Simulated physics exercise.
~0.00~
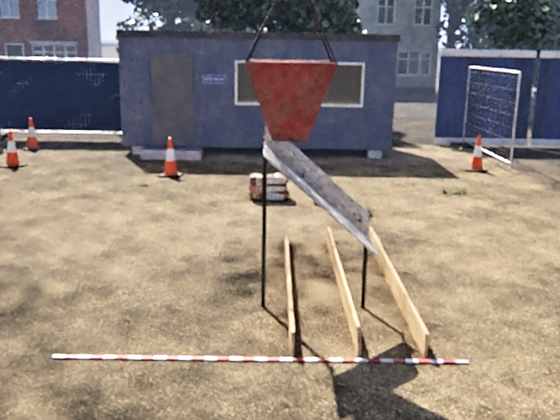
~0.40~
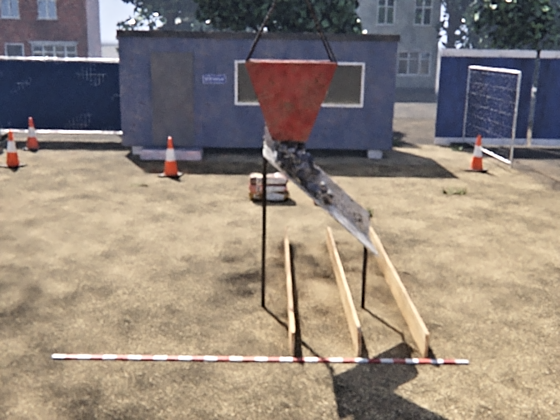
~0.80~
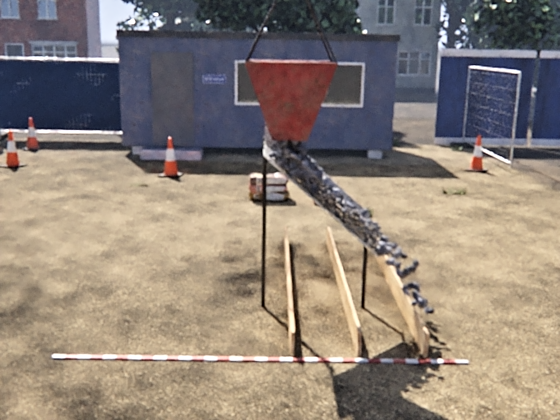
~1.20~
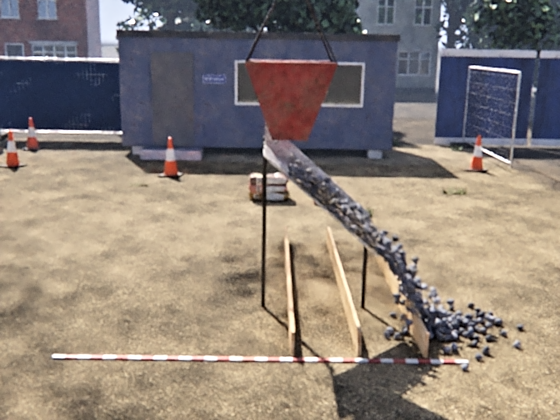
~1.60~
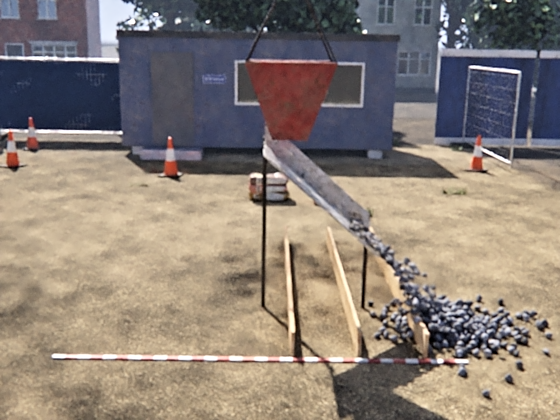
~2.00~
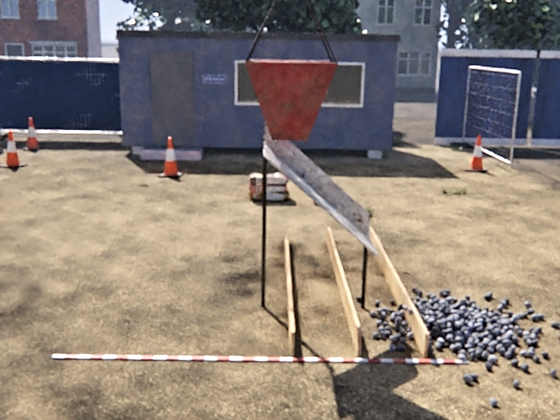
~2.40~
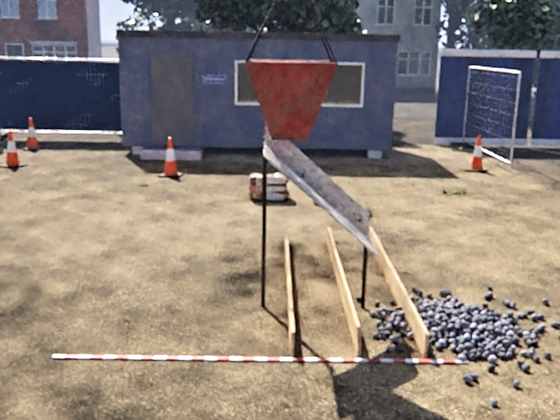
A red skip releases dark stones down a steel slope, and most settle beyond the right plank.
